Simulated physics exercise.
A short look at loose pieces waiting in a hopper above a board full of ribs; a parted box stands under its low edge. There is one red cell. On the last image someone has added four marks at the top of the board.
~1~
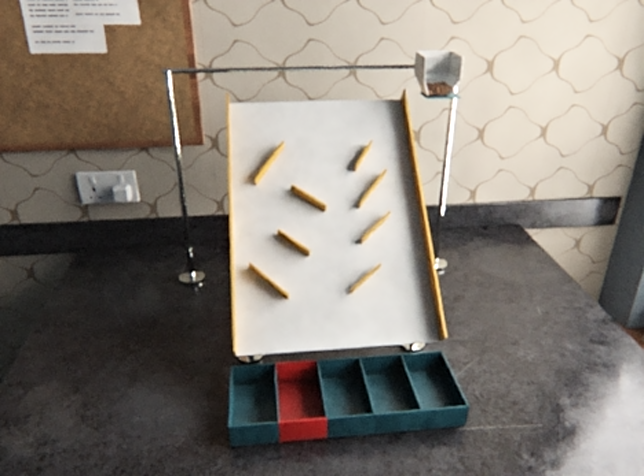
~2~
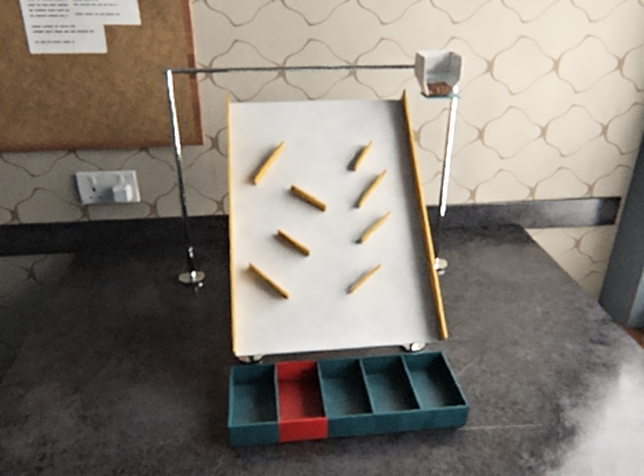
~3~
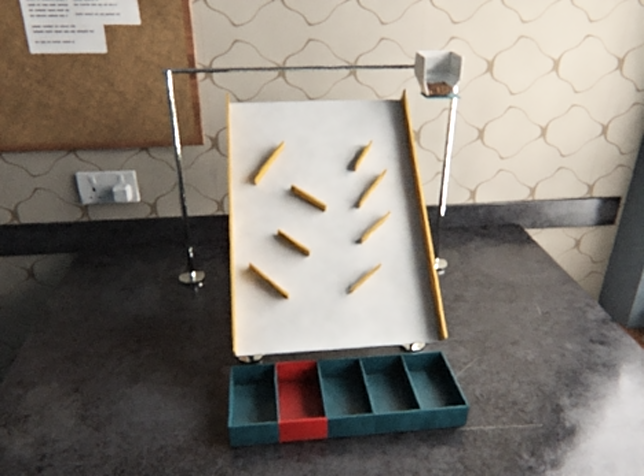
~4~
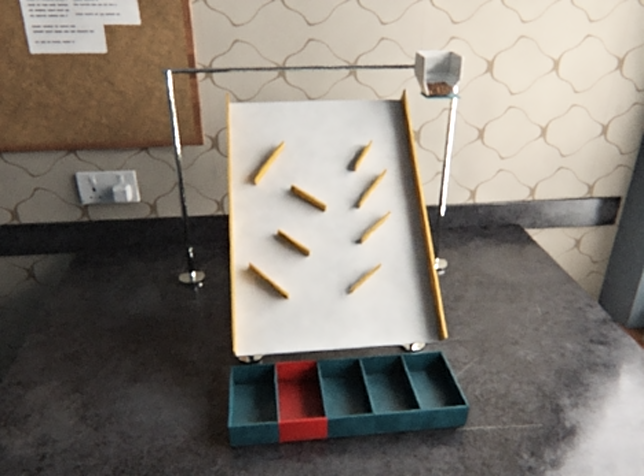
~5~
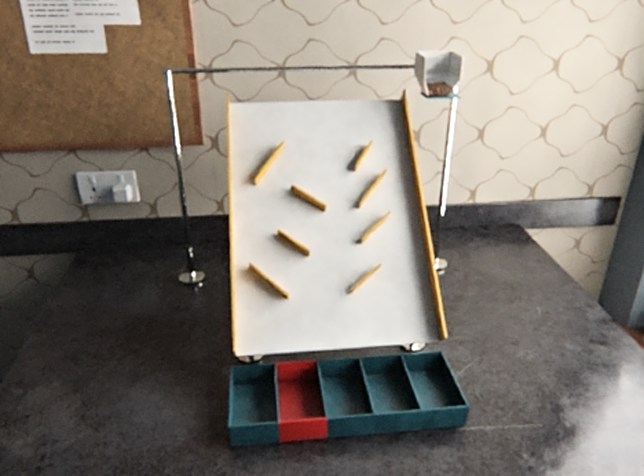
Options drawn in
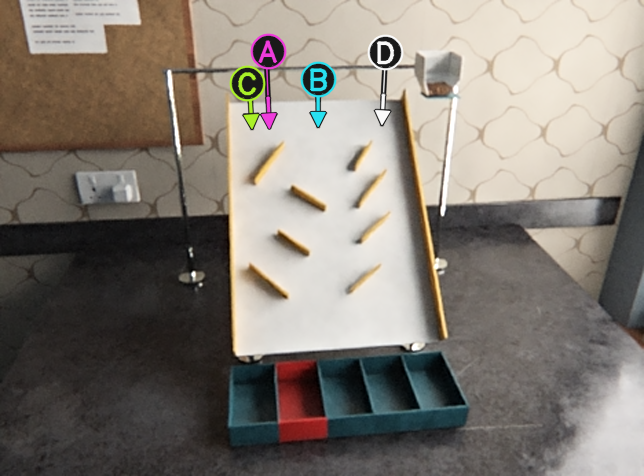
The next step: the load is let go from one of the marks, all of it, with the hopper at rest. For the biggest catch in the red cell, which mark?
B works best here.
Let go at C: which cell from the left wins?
The first.
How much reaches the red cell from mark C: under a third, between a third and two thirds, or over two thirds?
Under a third.
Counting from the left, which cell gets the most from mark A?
The first.
On the marked copy, mark A meets the board at (269, 123); mark B meets the board at (318, 121); mark C meets the board at (251, 123); mark D meets the board at (382, 119).
With A, a small share in the red cell, all but a few in other cells.
With B, close to a third in the red cell, close to half in other cells, a small share outside the box.
With C, none at all in the red cell, all but a few in other cells, only a few outside the box.
With D, close to a quarter in the red cell, the bulk in other cells, only a few outside the box.
